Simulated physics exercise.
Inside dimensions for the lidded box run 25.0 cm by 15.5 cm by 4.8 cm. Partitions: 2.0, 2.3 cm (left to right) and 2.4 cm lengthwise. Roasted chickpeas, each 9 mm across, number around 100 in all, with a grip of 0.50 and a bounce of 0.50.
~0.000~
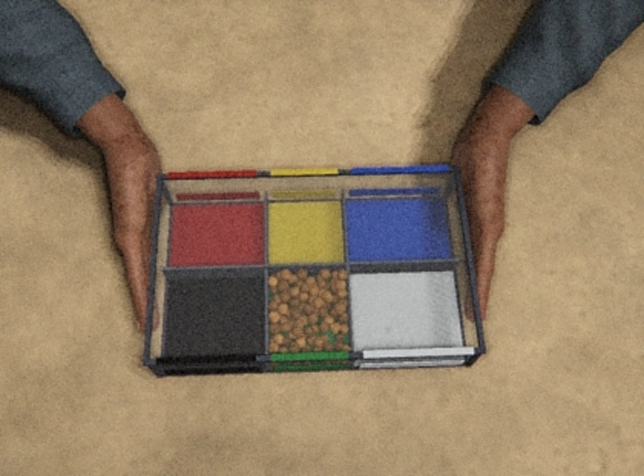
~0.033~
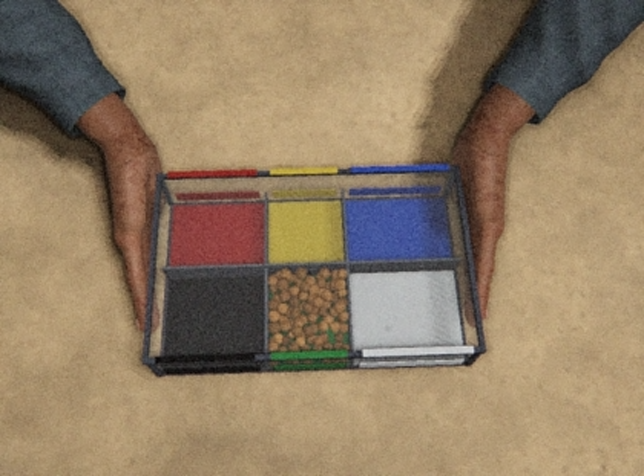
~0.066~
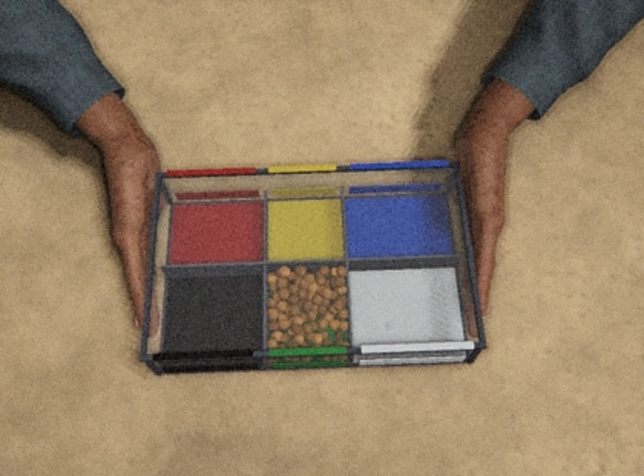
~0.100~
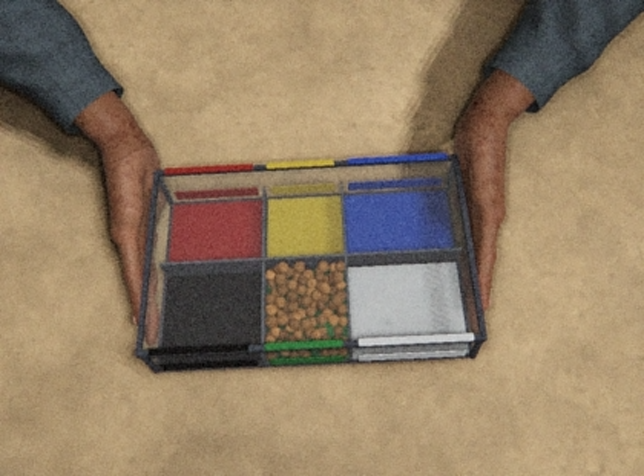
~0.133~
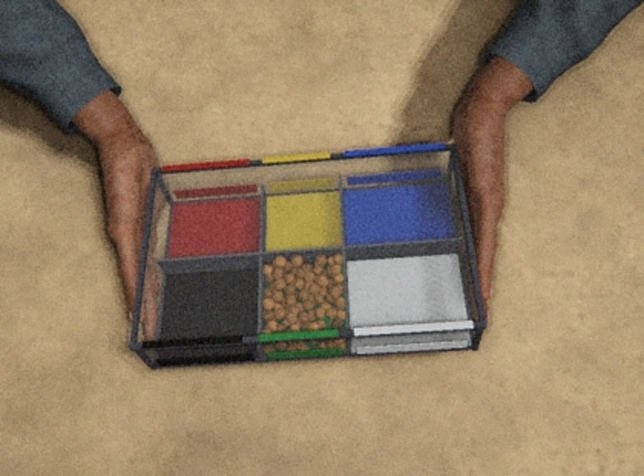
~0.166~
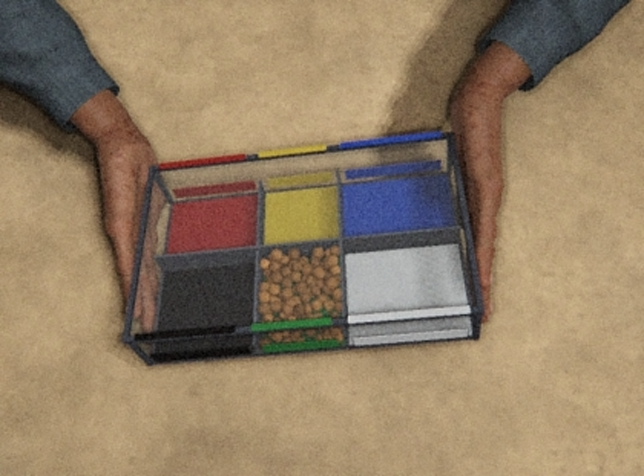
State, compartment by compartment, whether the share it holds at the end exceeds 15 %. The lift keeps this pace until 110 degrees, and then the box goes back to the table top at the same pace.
In the end red: It'll probably finish past fifteen percent of the pieces; blue: It'll probably finish at or short of fifteen percent of the pieces; green: It'll probably finish at or short of fifteen percent of the pieces; yellow: It'll probably finish at or short of fifteen percent of the pieces; white: It'll probably finish at or short of fifteen percent of the pieces; black: It'll probably finish at or short of fifteen percent of the pieces.
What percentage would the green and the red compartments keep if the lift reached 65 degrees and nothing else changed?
Shares: Green 70 and red 25, in per cent.
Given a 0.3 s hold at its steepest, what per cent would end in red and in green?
Red 100, green 0.
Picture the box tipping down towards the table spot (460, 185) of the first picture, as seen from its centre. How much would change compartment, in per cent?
Roughly 100 per cent.
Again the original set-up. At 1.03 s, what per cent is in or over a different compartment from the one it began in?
65 %.
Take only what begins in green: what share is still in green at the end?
Some 0 percent.
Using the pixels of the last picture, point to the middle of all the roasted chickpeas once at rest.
Resting centre estimate: Around (194, 222).
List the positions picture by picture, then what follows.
Box tilt 0 degrees, front corners at (149, 360) and (480, 349); green 100 %, in the first picture.
Box tilt 1 degrees, front corners at (148, 359) and (480, 348), in the second picture.
Box tilt 2 degrees, front corners at (146, 356) and (480, 343), in the third picture.
Box tilt 5 degrees, front corners at (142, 351) and (481, 335), lowest corner left back, in the fourth picture.
Box tilt 9 degrees, front corners at (136, 345) and (480, 323), lowest corner left back, in the fifth picture.
Box tilt 13 degrees, front corners at (129, 338) and (478, 308), lowest corner left back; green 100 %. The box's pace is about 120 degrees a second, in the sixth picture.
After 1.03 s, tilt 110 degrees; red 45 %, green 35 %, yellow 5 %, black 10 %.
After 1.61 s, tilt 50 degrees; red 100 %.
After 2.24 s, tilt 0 degrees; red 100 %.
In the end, at 2.6 s, red 100 %, blue 0 %, green 0 %, yellow 0 %, white 0 %, black 0 %.
